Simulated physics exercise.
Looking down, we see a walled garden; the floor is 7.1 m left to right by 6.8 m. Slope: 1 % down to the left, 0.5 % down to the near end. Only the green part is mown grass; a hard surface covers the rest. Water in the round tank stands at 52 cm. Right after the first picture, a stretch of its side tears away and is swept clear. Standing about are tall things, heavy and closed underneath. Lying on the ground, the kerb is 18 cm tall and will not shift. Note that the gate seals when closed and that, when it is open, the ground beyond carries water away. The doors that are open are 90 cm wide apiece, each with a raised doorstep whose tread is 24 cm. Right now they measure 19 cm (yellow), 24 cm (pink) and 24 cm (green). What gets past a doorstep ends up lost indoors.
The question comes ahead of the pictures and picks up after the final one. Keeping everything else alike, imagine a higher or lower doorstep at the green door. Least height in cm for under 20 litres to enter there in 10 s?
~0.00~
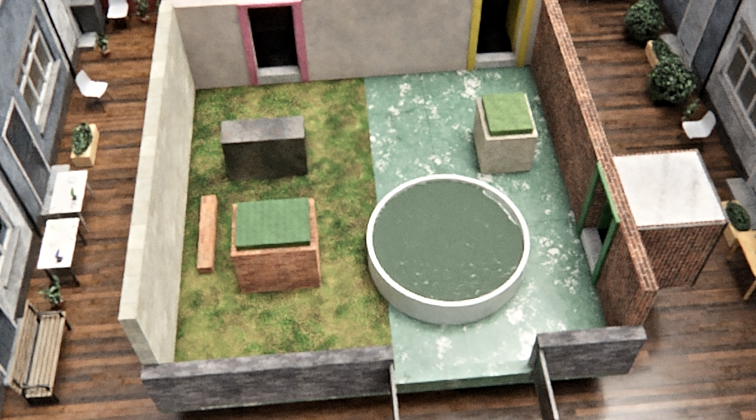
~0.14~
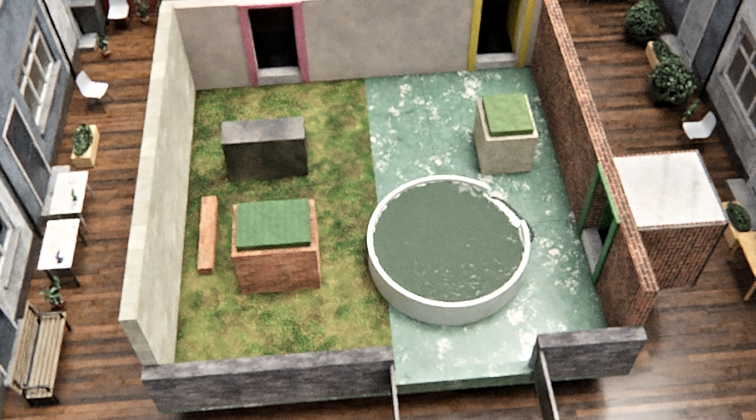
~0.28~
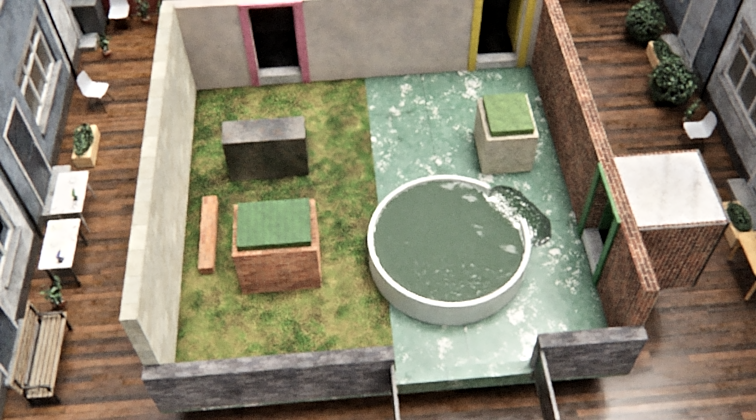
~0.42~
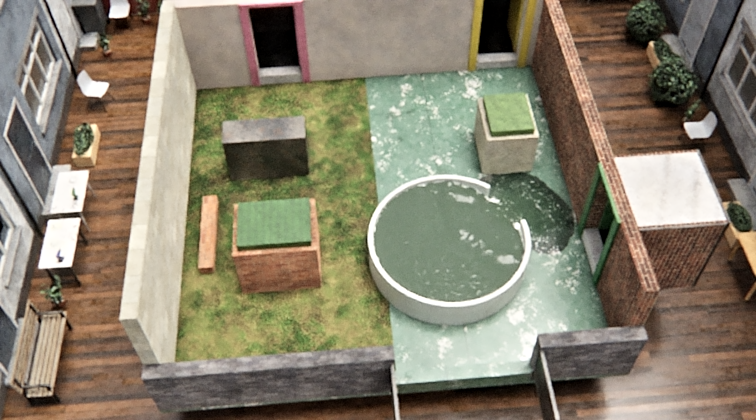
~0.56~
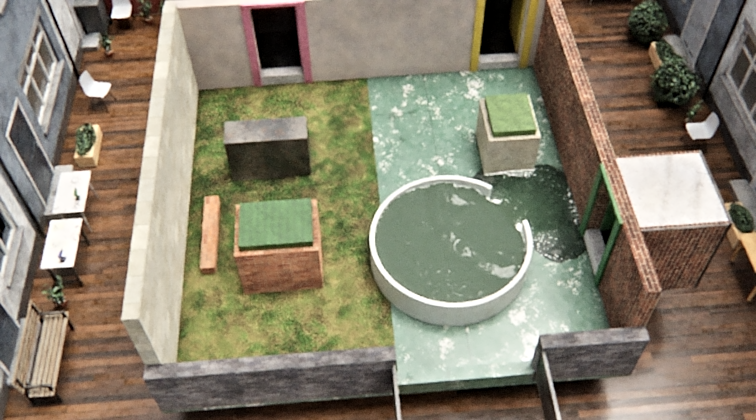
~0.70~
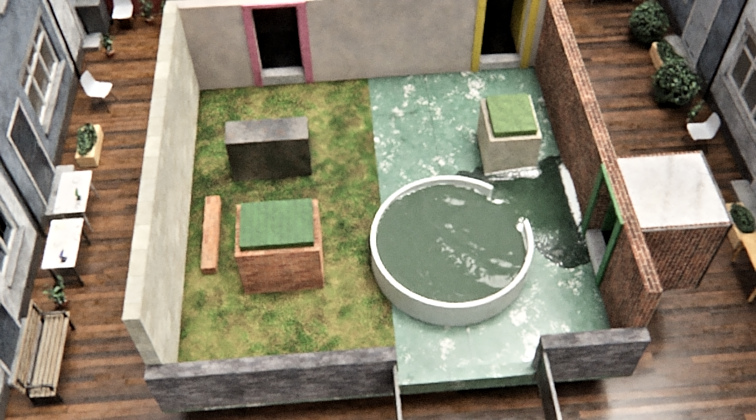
Roughly 9.5 cm.
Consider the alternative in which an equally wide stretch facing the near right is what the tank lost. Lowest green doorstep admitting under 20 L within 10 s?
Then the minimum is about 12.0 cm.
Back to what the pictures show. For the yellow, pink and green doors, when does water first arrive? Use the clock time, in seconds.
It reaches yellow at 2.0 s, pink at 5.5 s, and green at 0.8 s.
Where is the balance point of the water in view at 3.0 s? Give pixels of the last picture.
The centre of all the water is around (480, 231).
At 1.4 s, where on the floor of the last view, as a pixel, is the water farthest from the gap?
Close to pixel (541, 100).
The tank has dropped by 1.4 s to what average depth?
Average depth: Approx. 42 cm.
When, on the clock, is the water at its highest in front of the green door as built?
Around 3.0 seconds.
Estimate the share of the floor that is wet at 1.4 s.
Close to 10 per cent is wet.
After 1.4 s water covers 10 % of the floor, deepest (36 cm) near (555, 182); 10 cm at the green door, 0 litres in over its 24 cm doorstep.
After 3.0 s water covers 25 % of the floor, deepest (28 cm) near (562, 204); 12 cm at the green door, 0 litres in over its 24 cm doorstep.
After 10.0 s water covers 90 % of the floor, deepest (12 cm) near (516, 177); 6 cm at the green door, 0 litres in over its 24 cm doorstep.
At the green door as built, the water arrived by 0.8 s and peaked near 12 cm at 3.0 s.
With a doorstep of 8 cm, 35 litres would have come in within the 10 s; with 10.5 cm, 15 litres. So under 20 litres takes about 9.5 cm.
